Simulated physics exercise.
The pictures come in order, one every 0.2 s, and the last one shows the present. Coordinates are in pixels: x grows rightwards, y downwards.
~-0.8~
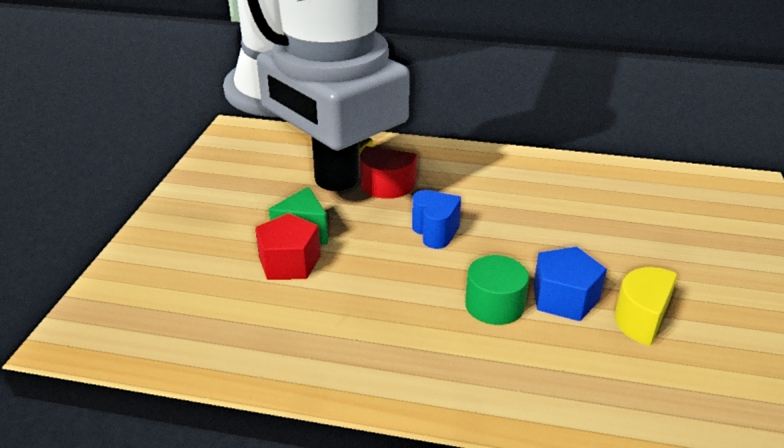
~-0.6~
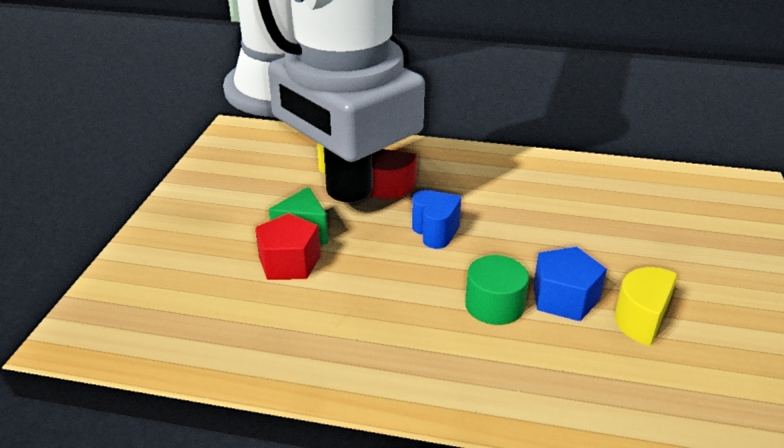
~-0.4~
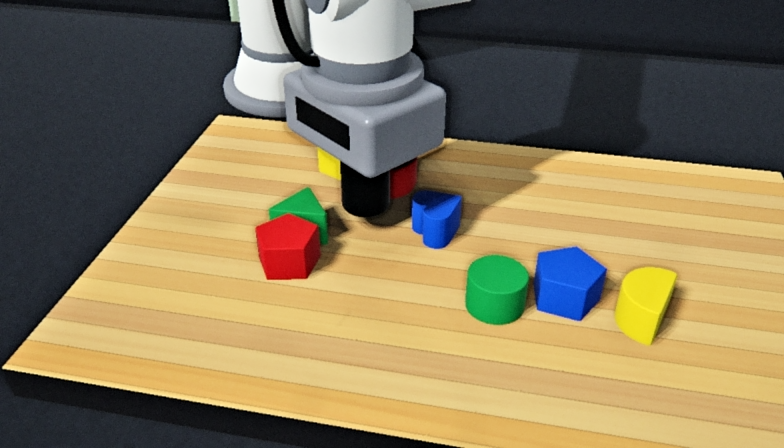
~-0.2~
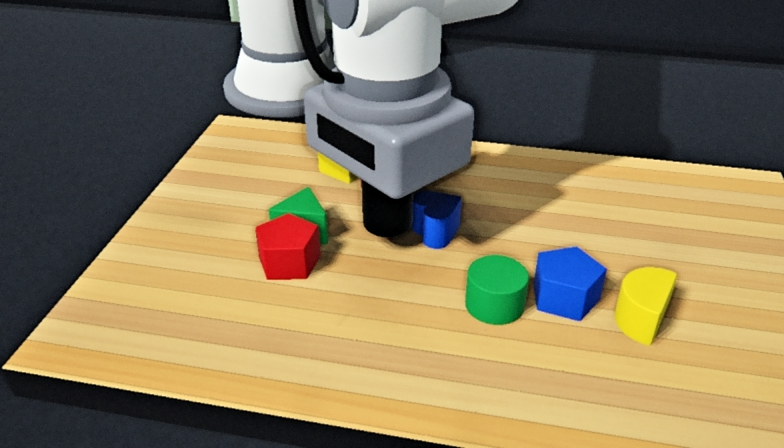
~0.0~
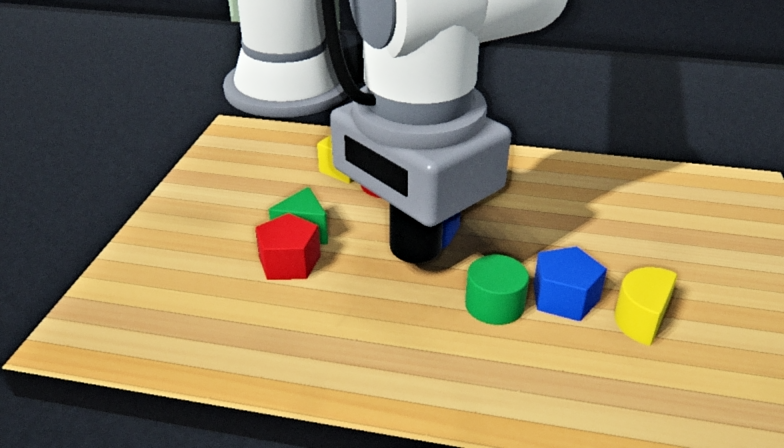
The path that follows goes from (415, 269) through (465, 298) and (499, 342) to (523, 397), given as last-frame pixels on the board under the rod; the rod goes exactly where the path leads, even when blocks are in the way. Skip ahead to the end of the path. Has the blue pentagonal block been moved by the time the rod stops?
Final answer: Yes.
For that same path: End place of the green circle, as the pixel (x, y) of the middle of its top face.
If I read the scene right, the answer is (570, 314).
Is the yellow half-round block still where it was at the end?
Yes, that is what happens.
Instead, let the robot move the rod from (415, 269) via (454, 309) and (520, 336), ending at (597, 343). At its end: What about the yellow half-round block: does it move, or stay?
Its place changes.
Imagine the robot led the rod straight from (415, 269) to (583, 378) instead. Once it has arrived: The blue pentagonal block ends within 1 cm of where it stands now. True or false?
That is false.
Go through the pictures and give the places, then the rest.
Lower end of the rod at (337, 181), tops of blocks, blue heart at (437, 203), green circle at (498, 273), blue pentagonal block at (570, 266), yellow half-round block at (650, 286), in the first picture.
Rod at (349, 191), blocks as before, in the second picture.
Rod at (366, 206), blocks as before, in the third picture.
Rod at (388, 225), blocks as before, in the fourth picture.
Rod at (416, 249), blue heart hidden, green circle at (498, 273), blue pentagonal block at (570, 266), yellow half-round block at (650, 286), in the fifth picture.
The first path, step by step. One third of the way, rod at (467, 278); green circle at (523, 285); blue pentagonal block at (576, 267), turned 15° anticlockwise.
Two thirds of the way, rod at (502, 322); green circle at (566, 311); blue pentagonal block at (586, 270), turned 40° anticlockwise.
At the end, rod at (526, 376); blue heart not moved; green circle at (570, 314); blue pentagonal block at (586, 270), turned 40° anticlockwise; yellow half-round block not moved.
